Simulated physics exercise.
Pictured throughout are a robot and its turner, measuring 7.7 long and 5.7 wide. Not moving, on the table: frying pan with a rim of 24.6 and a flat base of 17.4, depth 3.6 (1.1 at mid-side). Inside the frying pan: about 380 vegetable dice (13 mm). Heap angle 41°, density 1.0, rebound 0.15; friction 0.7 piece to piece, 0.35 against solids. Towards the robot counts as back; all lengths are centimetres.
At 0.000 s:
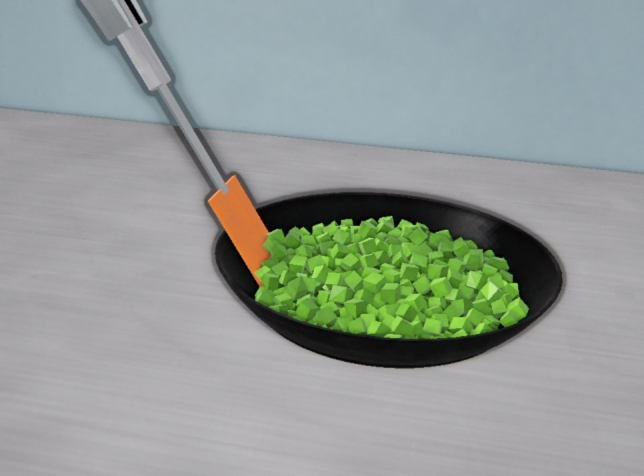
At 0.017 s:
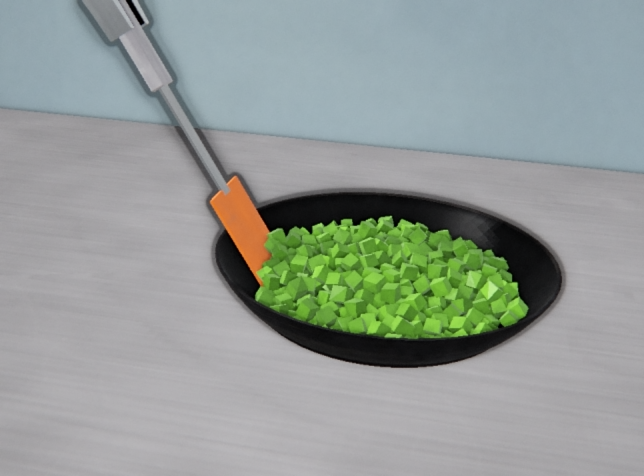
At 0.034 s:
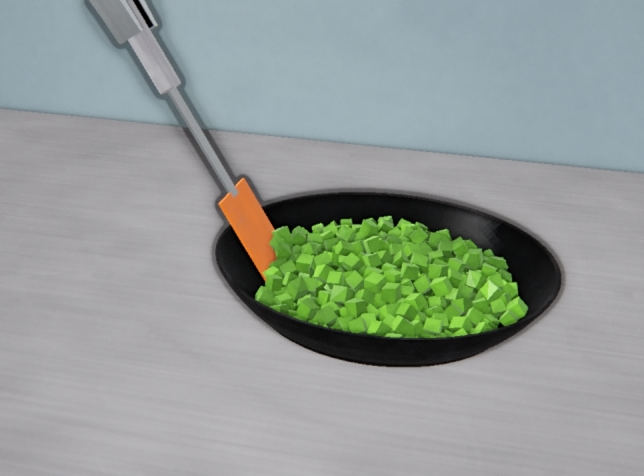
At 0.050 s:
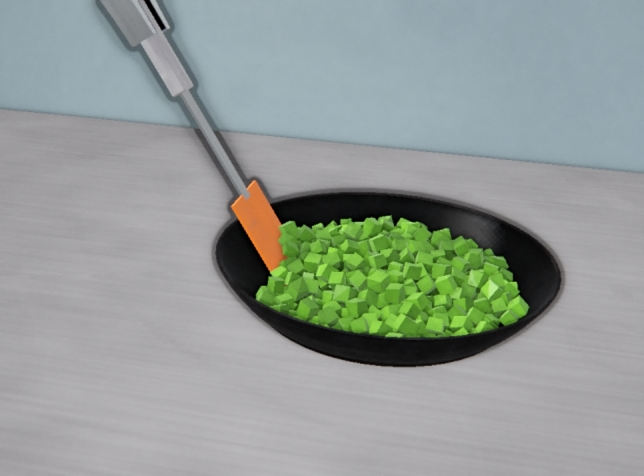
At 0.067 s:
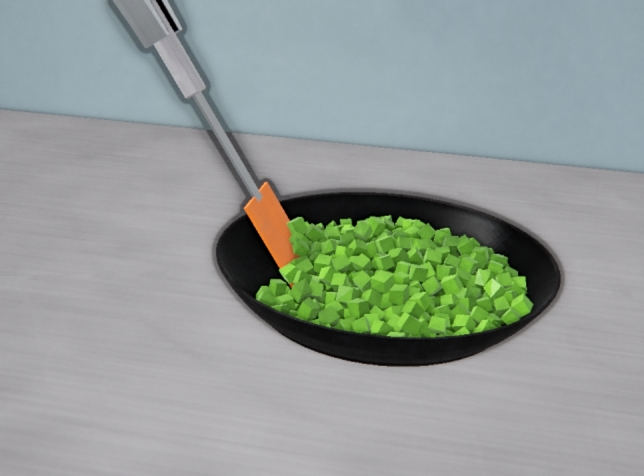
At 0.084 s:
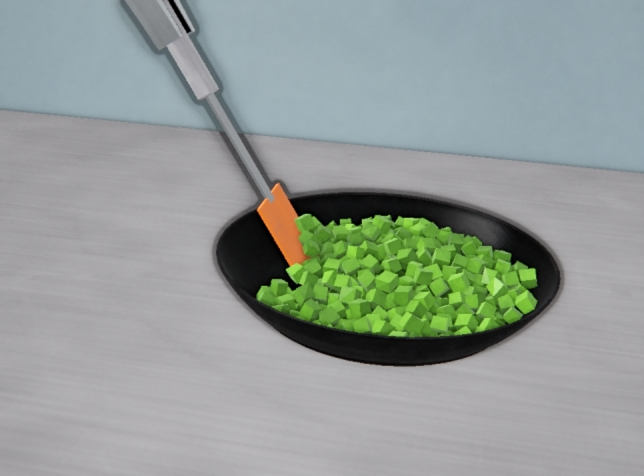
In a black frying pan, a robot's orange turner slowly pushes green vegetable dice rightward.
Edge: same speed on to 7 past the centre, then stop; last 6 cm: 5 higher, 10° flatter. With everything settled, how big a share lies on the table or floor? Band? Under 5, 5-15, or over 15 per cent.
5-15 per cent.
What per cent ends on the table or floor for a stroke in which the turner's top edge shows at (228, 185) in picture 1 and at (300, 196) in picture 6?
I'd put it at roughly 25 per cent.
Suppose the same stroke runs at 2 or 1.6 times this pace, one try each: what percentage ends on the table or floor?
Near 20 and near 20 percent respectively.
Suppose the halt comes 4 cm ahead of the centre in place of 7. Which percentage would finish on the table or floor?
With that change, I'd expect about 0 per cent.
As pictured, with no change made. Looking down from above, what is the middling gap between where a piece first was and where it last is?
Distance: Around 3 cm.
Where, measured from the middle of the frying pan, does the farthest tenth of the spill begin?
20 cm.
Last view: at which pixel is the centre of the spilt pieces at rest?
(597, 315).
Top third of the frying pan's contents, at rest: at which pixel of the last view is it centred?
It is centred near (497, 265) in the last view.
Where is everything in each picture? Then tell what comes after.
The first picture shows turner top edge at (222, 188), sloping 58°; upper third of the load around (382, 263), from x 265 to 515, top at y 225; 380 in the frying pan.
The second picture shows turner top edge at (224, 188), sloping 58°; upper third of the load around (382, 262), from x 265 to 515, top at y 225.
The third picture shows turner top edge at (232, 190), sloping 58°; upper third of the load around (382, 262), from x 265 to 515, top at y 225.
The fourth picture shows turner top edge at (244, 193), sloping 58°; upper third of the load around (382, 261), from x 265 to 515, top at y 225.
The fifth picture shows turner top edge at (256, 195), sloping 58°; upper third of the load around (386, 261), from x 265 to 520, top at y 225.
The sixth picture shows turner top edge at (268, 196), sloping 58°; upper third of the load around (400, 263), from x 265 to 530, top at y 225; 380 in the frying pan.
After 0.16 s, sloping 58°, highest piece 5 above the table; 380 in the frying pan.
After 0.24 s, sloping 54°, highest piece 7 above the table; 374 in the frying pan, 1 on the table or floor, 5 on the blade or in flight.
After 0.48 s, sloping 48°, highest piece 7 above the table; 347 in the frying pan, 33 on the table or floor.
After 1.53 s, sloping 48°, highest piece 6 above the table; 346 in the frying pan, 34 on the table or floor.
At rest, 346 in the frying pan, 34 on the table or floor. That is 9 % on the table or floor.
